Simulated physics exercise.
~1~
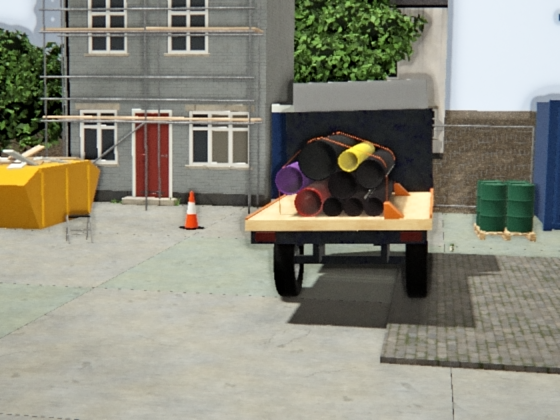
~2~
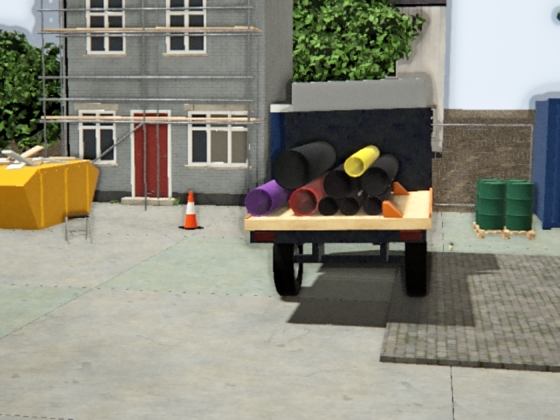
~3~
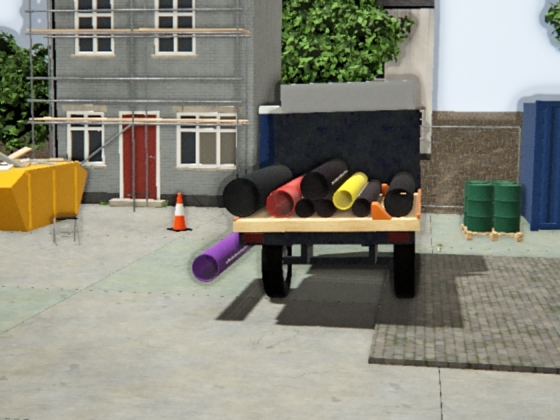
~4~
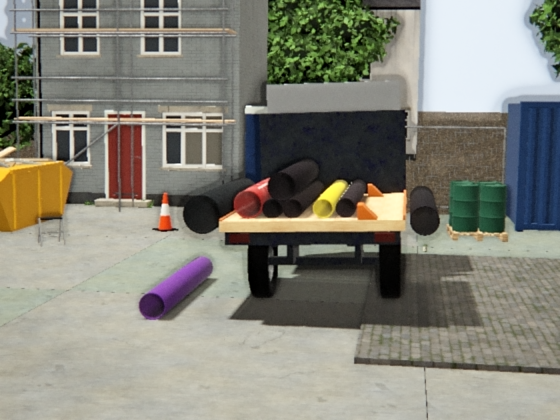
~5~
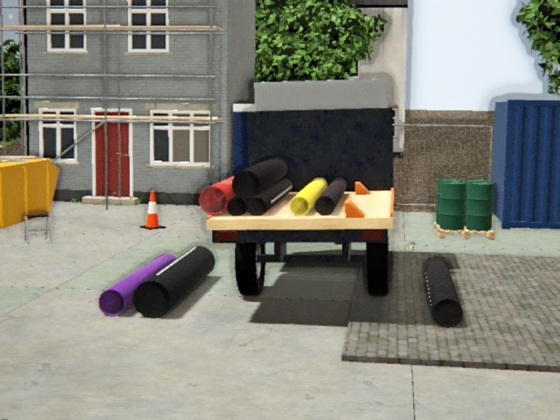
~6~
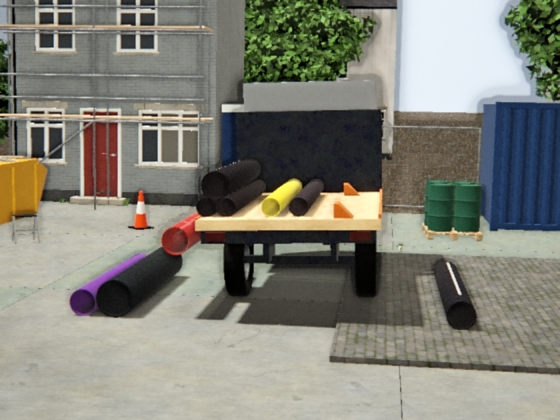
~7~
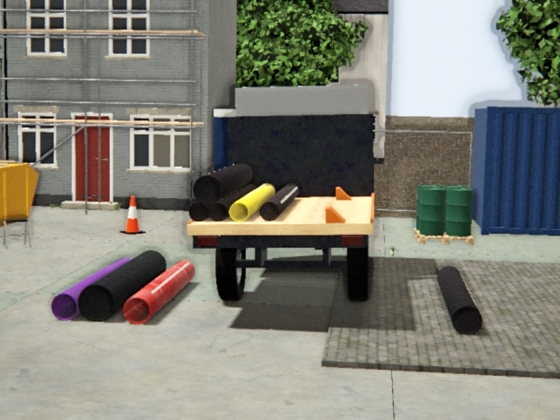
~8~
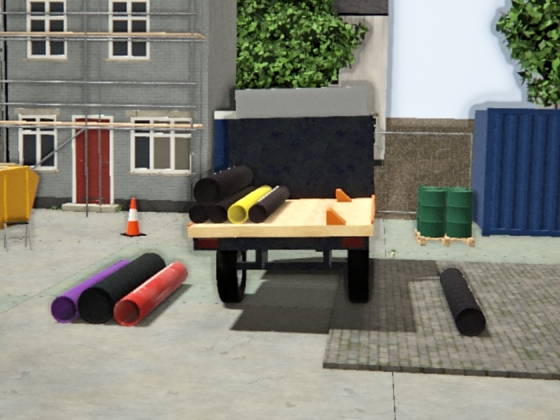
At the start, a strapped stack of purple, red, yellow and black pipes sits on the back of a parked flatbed lorry near a scaffolded house. The straps come away and the stack slumps and spreads, sending the purple pipe off the left side. A large black pipe follows it to the left, while another black one drops off the right onto the paving. As the view drifts right, the red pipe rolls left and falls too. At the end, red rests beside black and purple on the ground, while yellow stays on the deck among the remaining black pipes.
